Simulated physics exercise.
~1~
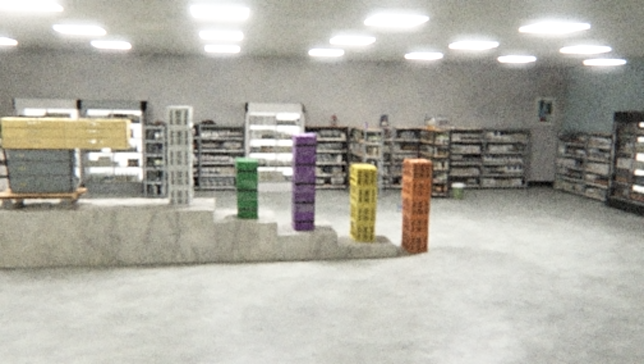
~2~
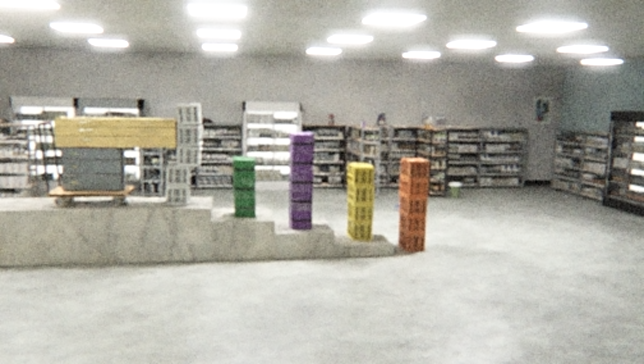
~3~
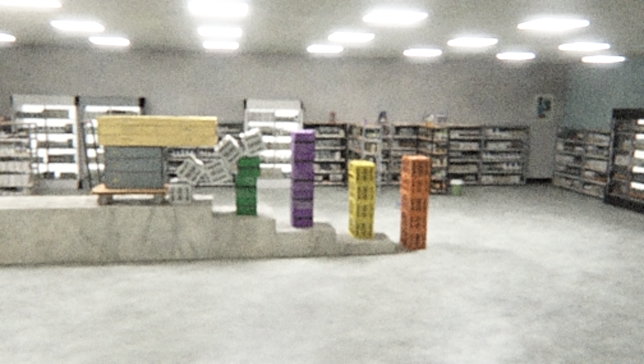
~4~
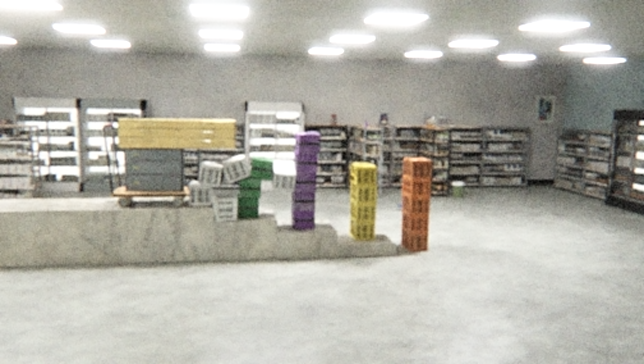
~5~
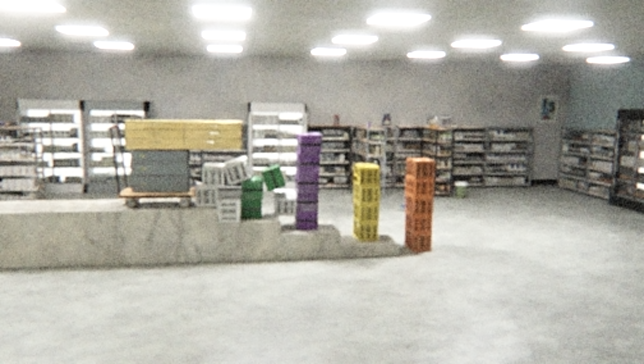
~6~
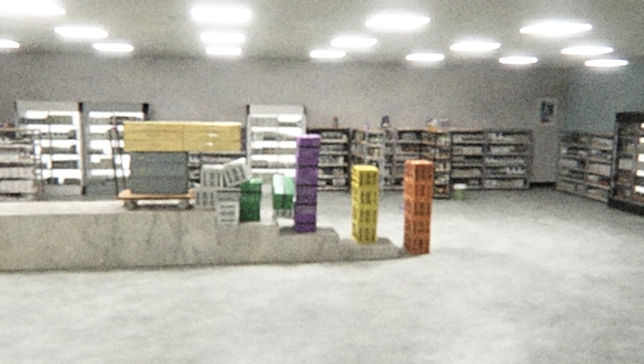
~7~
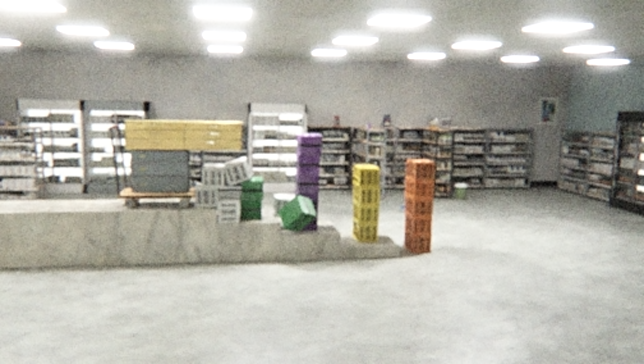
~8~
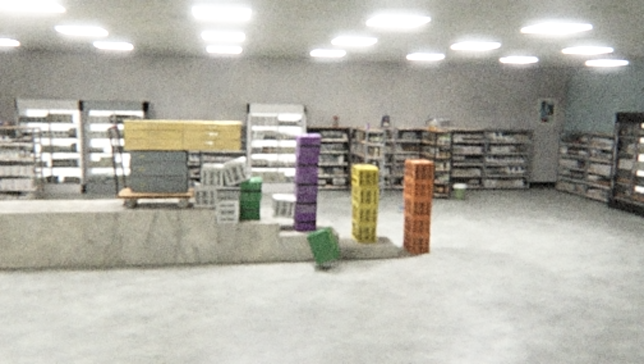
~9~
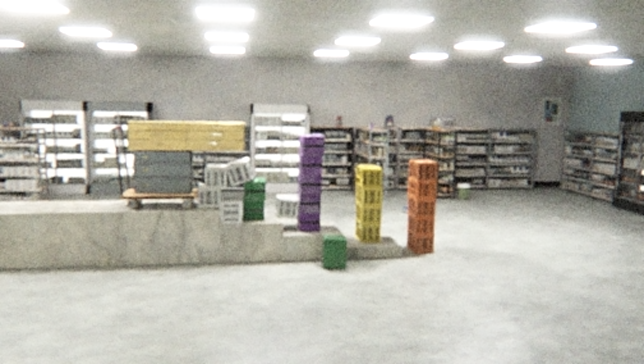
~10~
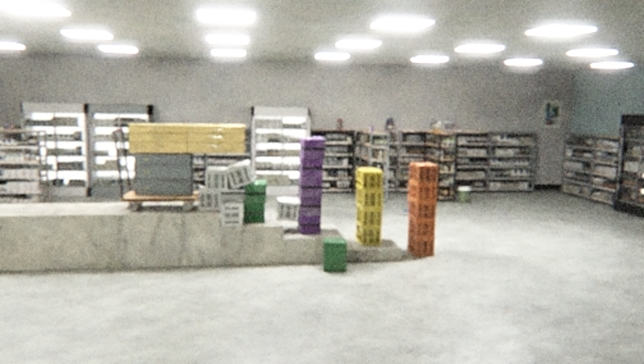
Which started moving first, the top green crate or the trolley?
The trolley started moving first. The top green crate only shifted later, after the pale crates had toppled against its pile.
A loaded trolley rolled right along a raised ledge in a shop and knocked the pale crates into the green pile, whose top crate tumbled down the steps to the floor, while the purple, yellow and orange piles stayed standing.
